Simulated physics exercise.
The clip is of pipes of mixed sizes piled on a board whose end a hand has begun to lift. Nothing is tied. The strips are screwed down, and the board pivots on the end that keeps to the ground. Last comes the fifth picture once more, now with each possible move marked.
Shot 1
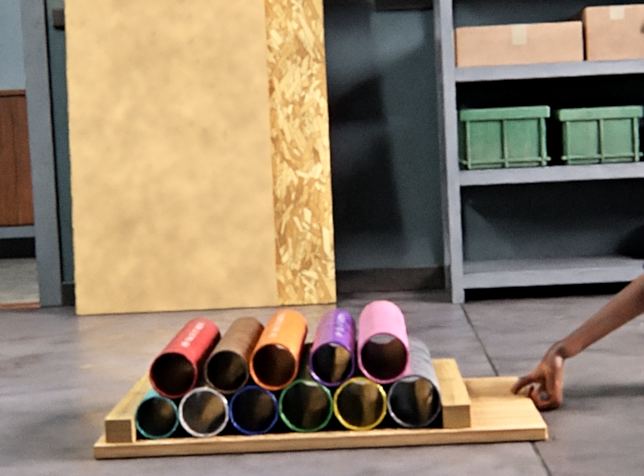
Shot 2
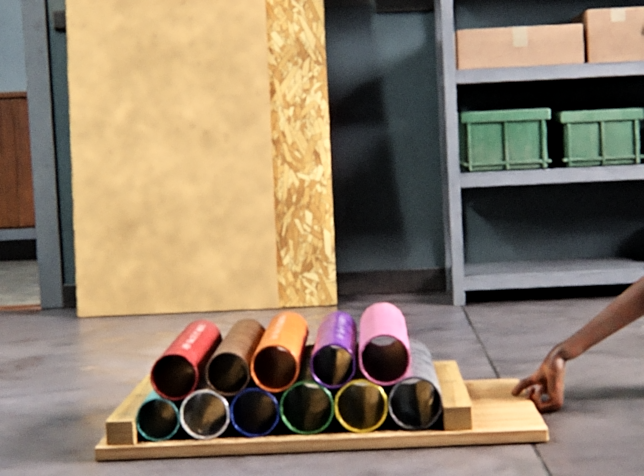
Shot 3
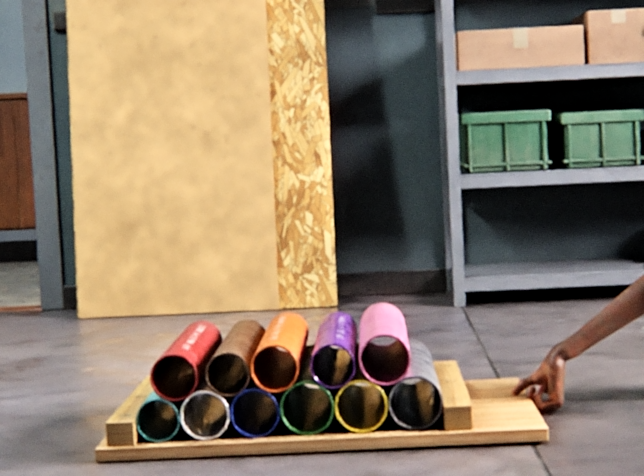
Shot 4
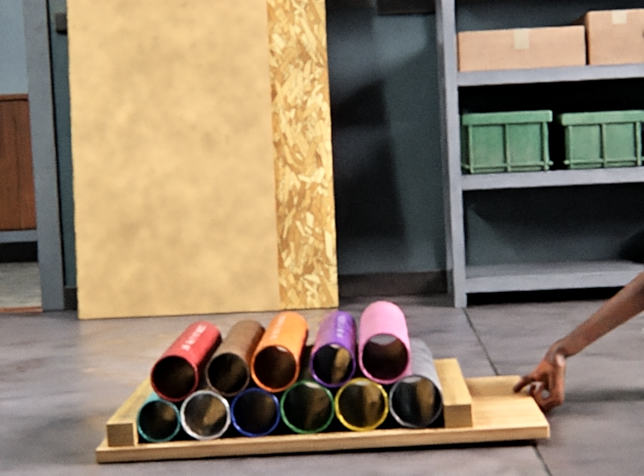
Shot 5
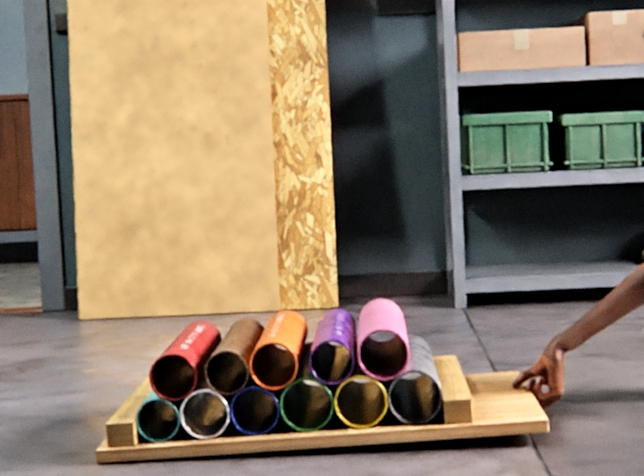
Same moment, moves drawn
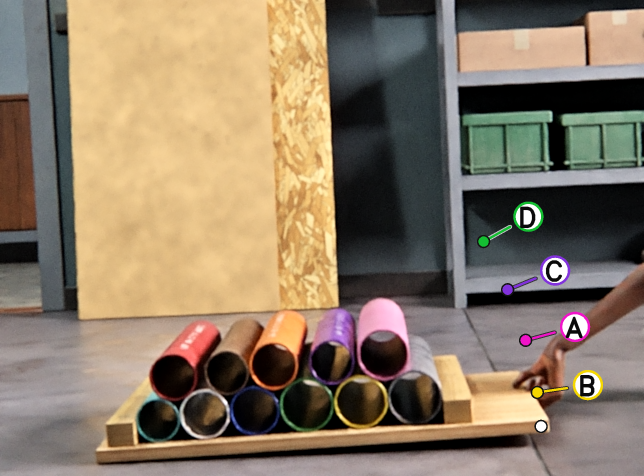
The clip opens on colourful pipes stacked in two rows between wooden strips on a board, with a hand at its right end and a tall panel and shelves behind. The hand then raises that end very slightly off the floor, while the pipes show no visible shift in the stack.
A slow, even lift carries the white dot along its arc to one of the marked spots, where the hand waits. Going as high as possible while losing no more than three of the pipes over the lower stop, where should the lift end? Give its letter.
Raise it to D.
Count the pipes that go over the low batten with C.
The count is none.
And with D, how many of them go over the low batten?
It comes to one.
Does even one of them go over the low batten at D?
Yes.
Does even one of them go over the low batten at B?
At B: No.
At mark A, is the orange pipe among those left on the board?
The orange pipe: Yes.
On the marked copy, A at (525, 340); B at (537, 393); C at (508, 290); D at (484, 241); the white dot at (541, 427).
Taking D. A third of the way, board at 16°.
Two thirds of the way, board at 27°.
When it is over, board at 27°, one over the low batten (red).
As for the rest, A none over the low batten; B none over the low batten; C none over the low batten.
